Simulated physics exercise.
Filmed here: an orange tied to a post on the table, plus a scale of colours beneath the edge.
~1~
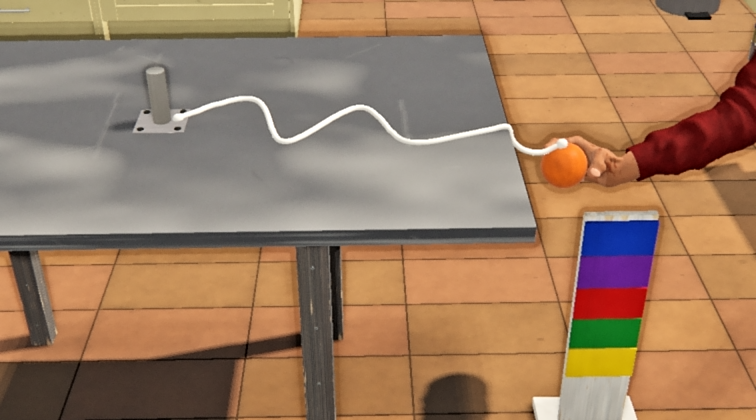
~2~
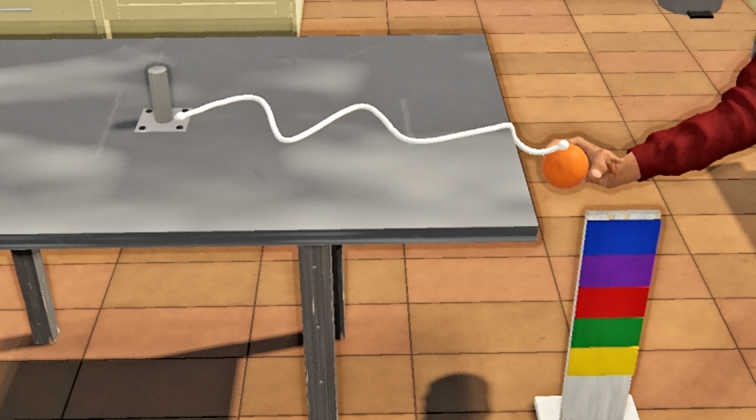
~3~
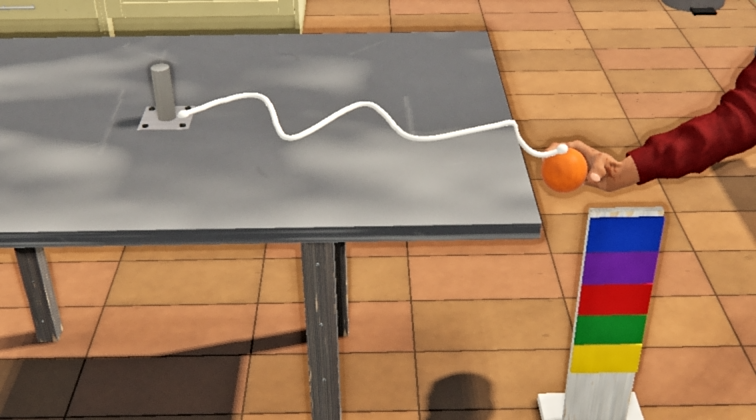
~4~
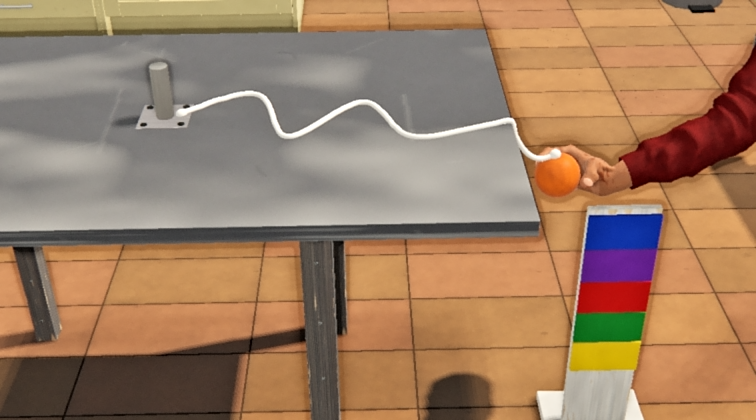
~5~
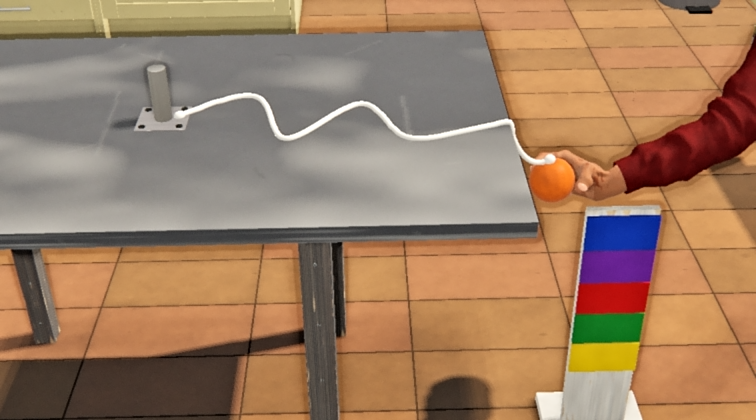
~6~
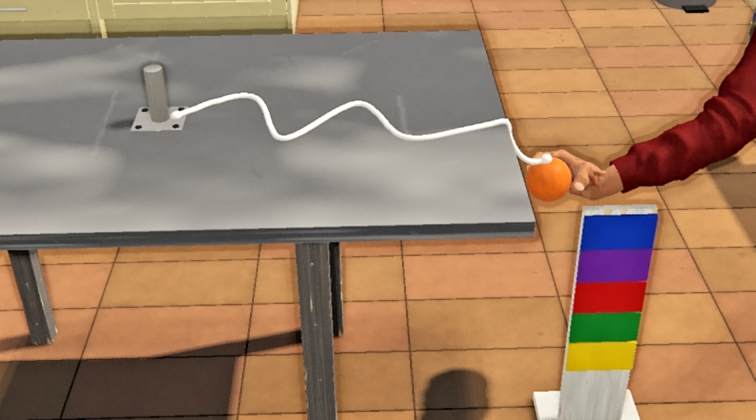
At the edge of a gray table, a hand held an orange tied by a wavy white cord to a post, then moved it slightly down and left, above a stand with colored bands.
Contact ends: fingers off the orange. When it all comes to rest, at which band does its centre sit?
At green.
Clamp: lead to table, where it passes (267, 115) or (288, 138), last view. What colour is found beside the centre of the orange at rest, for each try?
Red, then purple.
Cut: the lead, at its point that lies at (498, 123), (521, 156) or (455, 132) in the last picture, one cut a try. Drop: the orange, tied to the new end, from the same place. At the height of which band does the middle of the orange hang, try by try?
First try: Purple; second try: Red; third try: Blue.
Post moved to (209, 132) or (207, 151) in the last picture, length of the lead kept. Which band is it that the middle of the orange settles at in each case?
Taking them in turn: Yellow; yellow.
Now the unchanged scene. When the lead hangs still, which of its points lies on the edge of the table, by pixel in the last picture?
You'll find it close to (380, 117).
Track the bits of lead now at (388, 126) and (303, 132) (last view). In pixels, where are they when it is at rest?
End positions: About (506, 147) and about (389, 121).
Soon after, orange near (526, 320); level with green.
After that, orange near (464, 327); level with green.
And then, orange near (507, 328); level with green.
In the end, orange near (492, 330); level with green. Its centre hangs level with the green band.
